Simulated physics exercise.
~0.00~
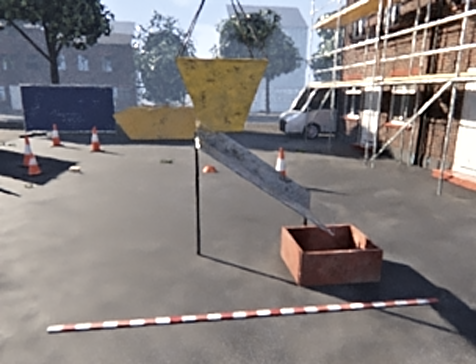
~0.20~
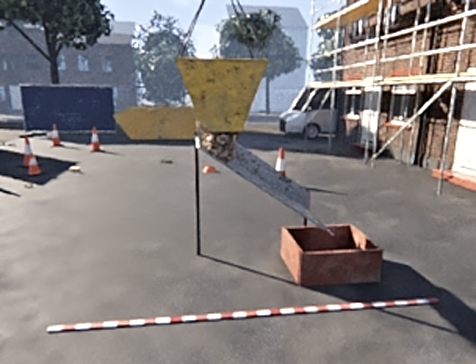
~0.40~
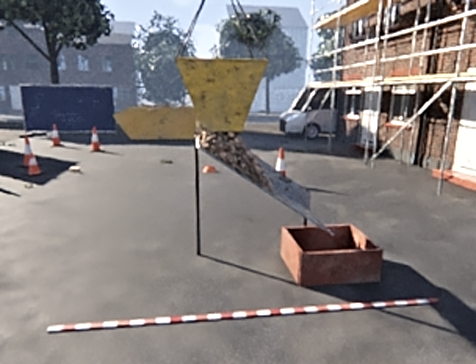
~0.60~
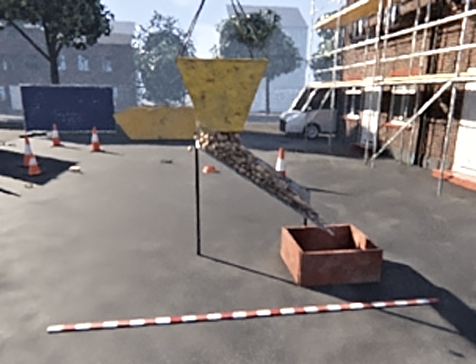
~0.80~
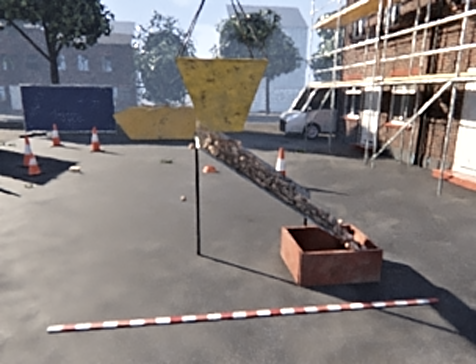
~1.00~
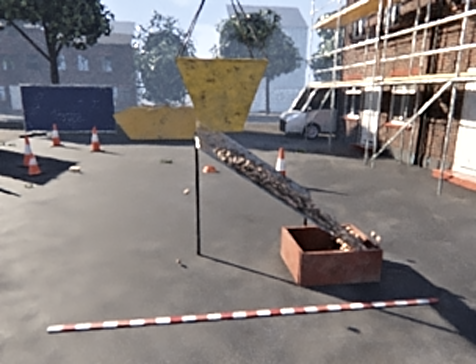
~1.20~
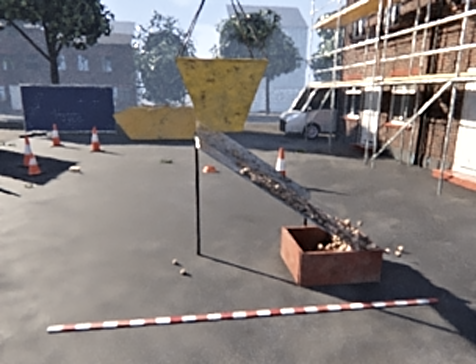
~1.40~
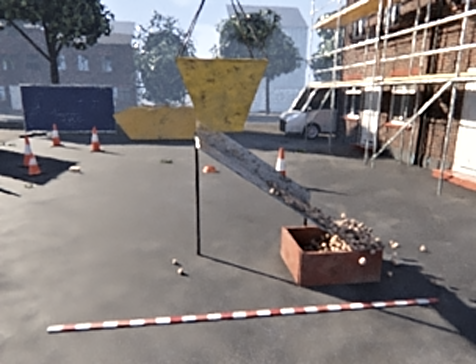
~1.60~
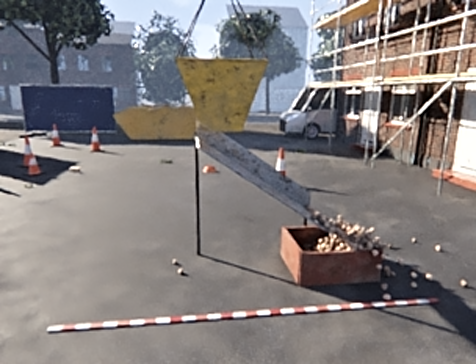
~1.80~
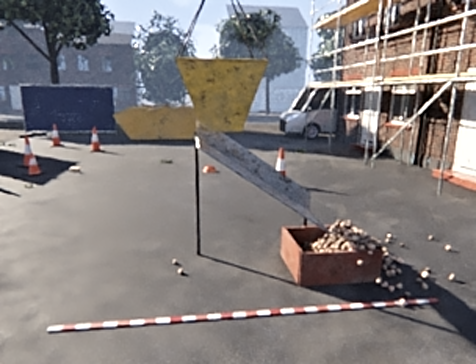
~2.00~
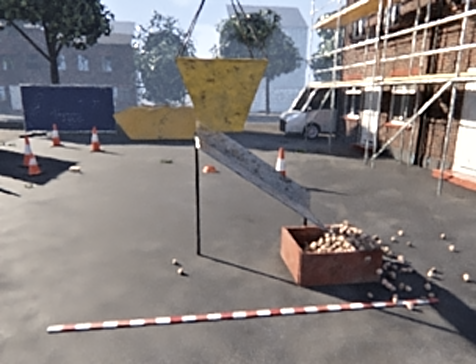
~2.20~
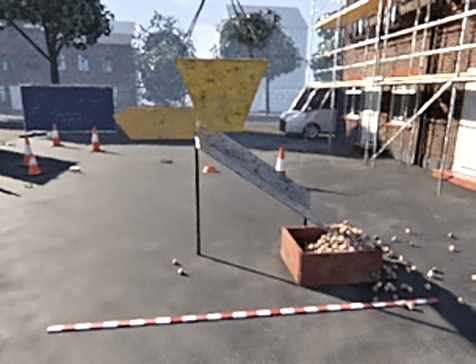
A paved yard beside a brick building wrapped in scaffolding is seen from a fixed, slightly raised viewpoint, with orange cones, a blue container and a white van behind. A yellow skip hangs above a sloping grey steel chute that points down to the right toward an open reddish-brown bin, and a red-and-white staff lies in front. Brown and pale stones spill from the skip and slide down the chute, while a few drop to the left. The stream pours into the bin, and some stones tumble over its right side. The chute empties, leaving most stones heaped in the bin and some scattered to its right.
